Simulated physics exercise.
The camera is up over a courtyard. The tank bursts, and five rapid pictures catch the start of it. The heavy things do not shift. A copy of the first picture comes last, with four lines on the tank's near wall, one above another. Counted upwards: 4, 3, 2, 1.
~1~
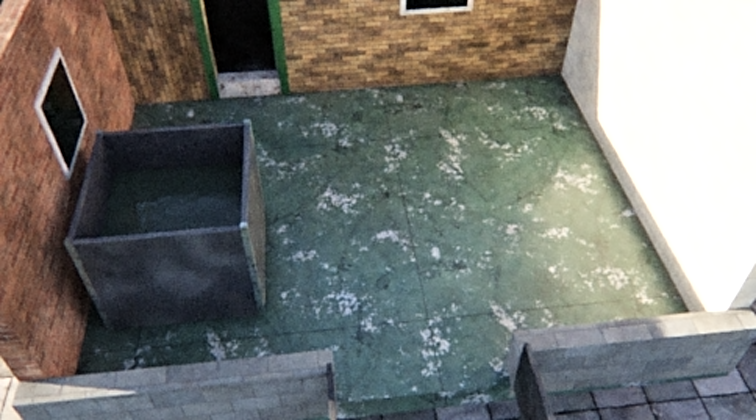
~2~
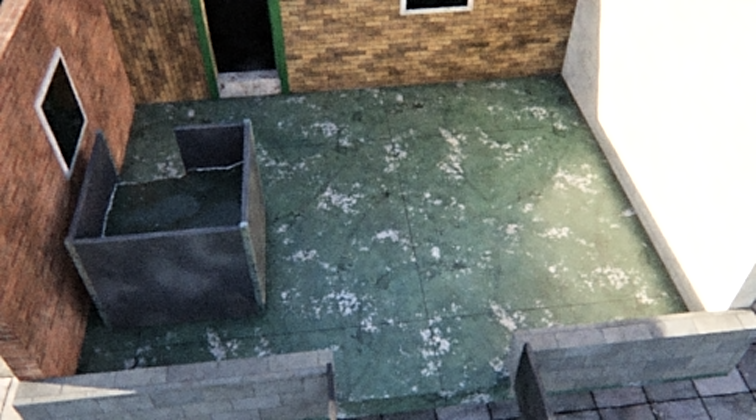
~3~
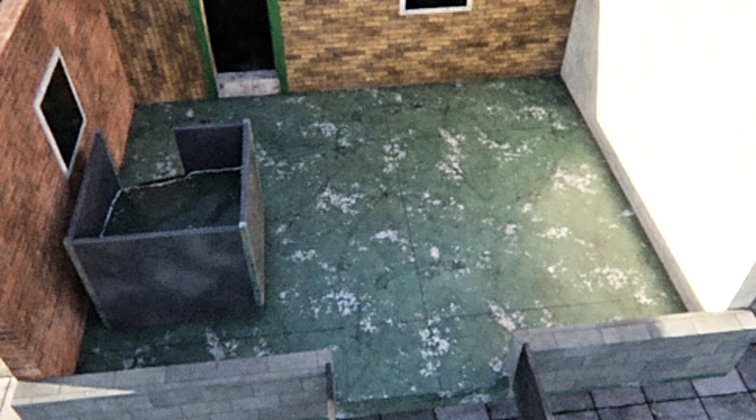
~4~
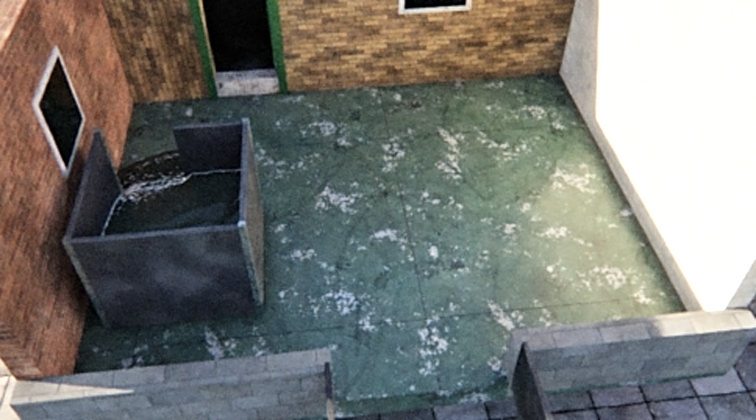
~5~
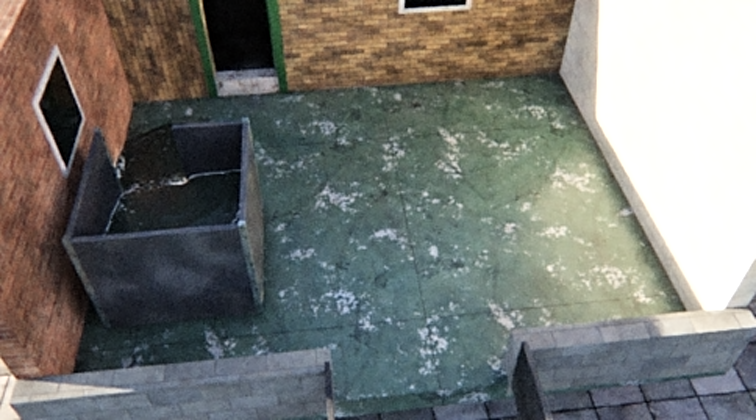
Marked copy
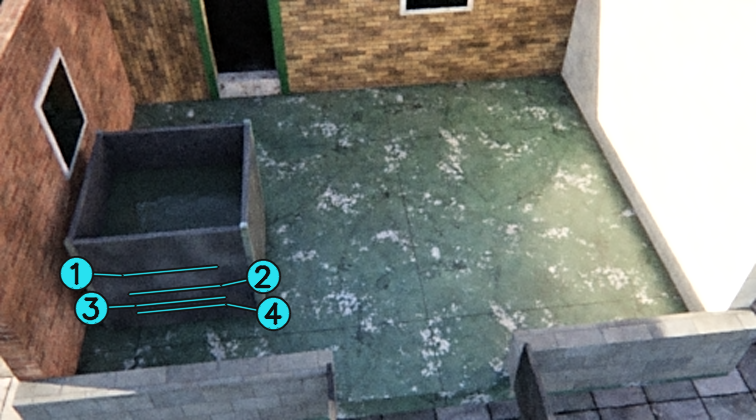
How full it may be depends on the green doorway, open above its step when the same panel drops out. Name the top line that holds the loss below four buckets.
Choose 1.
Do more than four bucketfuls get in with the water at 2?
No, not at all.
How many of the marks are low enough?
All four.
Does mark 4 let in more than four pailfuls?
No.
On the marked copy, 1 at (169, 271); 2 at (176, 289); 3 at (180, 301); 4 at (182, 308); from the bottom up 4, 3, 2, 1.
With 1, a splash gets over, under a bucket.
With 2, nothing gets over.
With 3, nothing gets over.
With 4, nothing gets over.
